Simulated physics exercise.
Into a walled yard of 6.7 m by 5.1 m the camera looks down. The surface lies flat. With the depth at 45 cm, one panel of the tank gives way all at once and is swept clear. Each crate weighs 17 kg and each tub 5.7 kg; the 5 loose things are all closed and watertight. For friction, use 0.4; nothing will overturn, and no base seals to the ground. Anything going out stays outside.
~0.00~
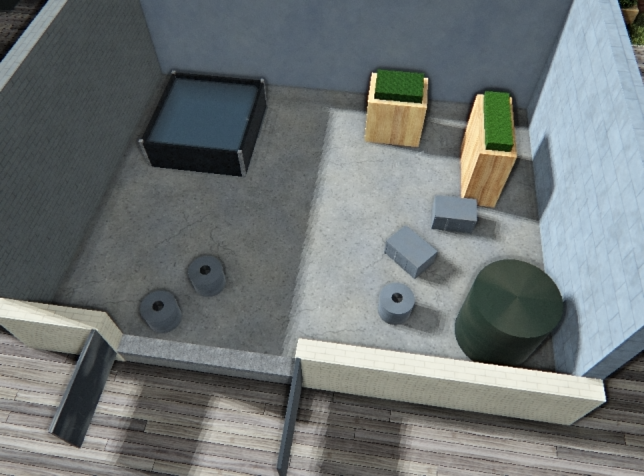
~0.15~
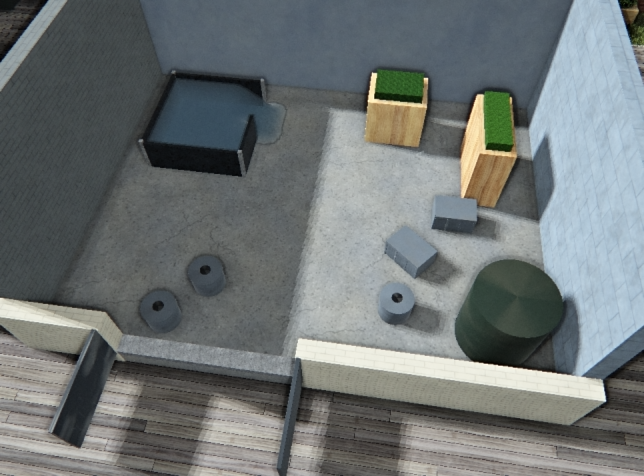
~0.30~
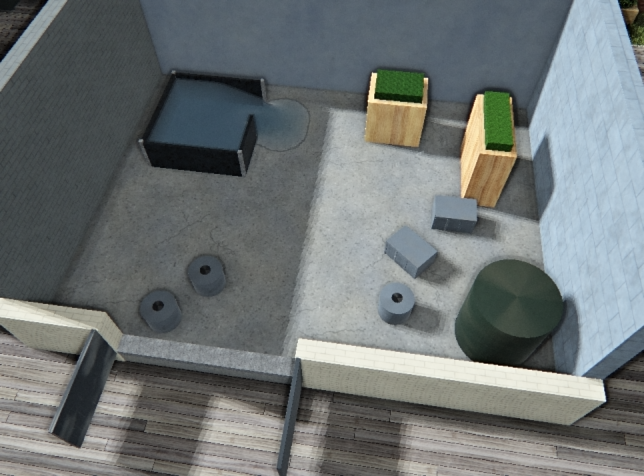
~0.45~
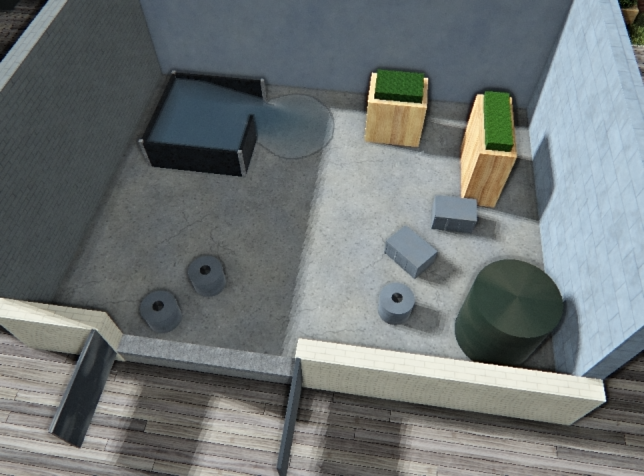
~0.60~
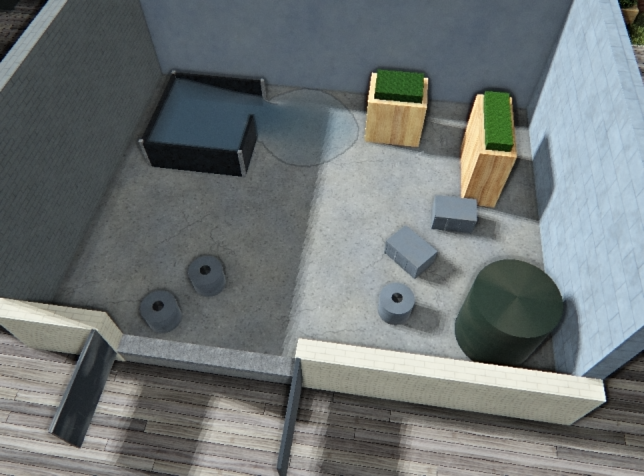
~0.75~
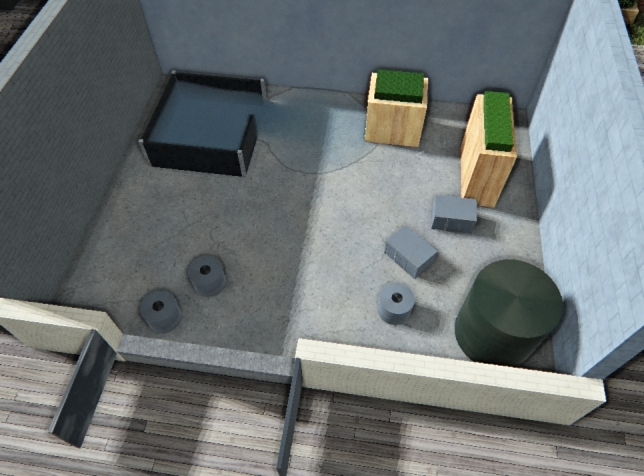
Walled yard seen from above, water spilling from a dark tank's open right side and spreading across the floor toward wooden planters.
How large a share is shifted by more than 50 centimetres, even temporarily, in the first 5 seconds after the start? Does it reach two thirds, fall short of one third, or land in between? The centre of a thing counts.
Fewer than a third of them move that far.
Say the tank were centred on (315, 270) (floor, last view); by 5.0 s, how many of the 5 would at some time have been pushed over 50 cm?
In that case the number is 2.
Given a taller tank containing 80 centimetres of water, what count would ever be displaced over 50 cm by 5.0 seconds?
Result: 3.
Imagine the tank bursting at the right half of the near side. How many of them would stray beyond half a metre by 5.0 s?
Then it comes to 2 of them.
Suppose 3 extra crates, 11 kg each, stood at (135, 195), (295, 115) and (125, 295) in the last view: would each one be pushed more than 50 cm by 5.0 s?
Result, in sequence: Below the mark / above the mark / below the mark.
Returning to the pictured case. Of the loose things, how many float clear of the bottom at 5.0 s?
At that instant the tally stands at 0.
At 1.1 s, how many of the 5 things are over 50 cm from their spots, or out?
I make it 0.
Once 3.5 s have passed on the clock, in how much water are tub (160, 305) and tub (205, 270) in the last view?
Close to 0 and 0 centimetres.
After 1.1 s 0 of 5 are over 50 cm from their spots; 0 afloat.
After 2.2 s 0 of 5 are over 50 cm from their spots; 0 afloat.
After 3.5 s 1 of 5 are over 50 cm from their spots; 0 afloat.
After 5.0 s 1 of 5 are over 50 cm from their spots, and 1 have been at some point; 0 afloat.
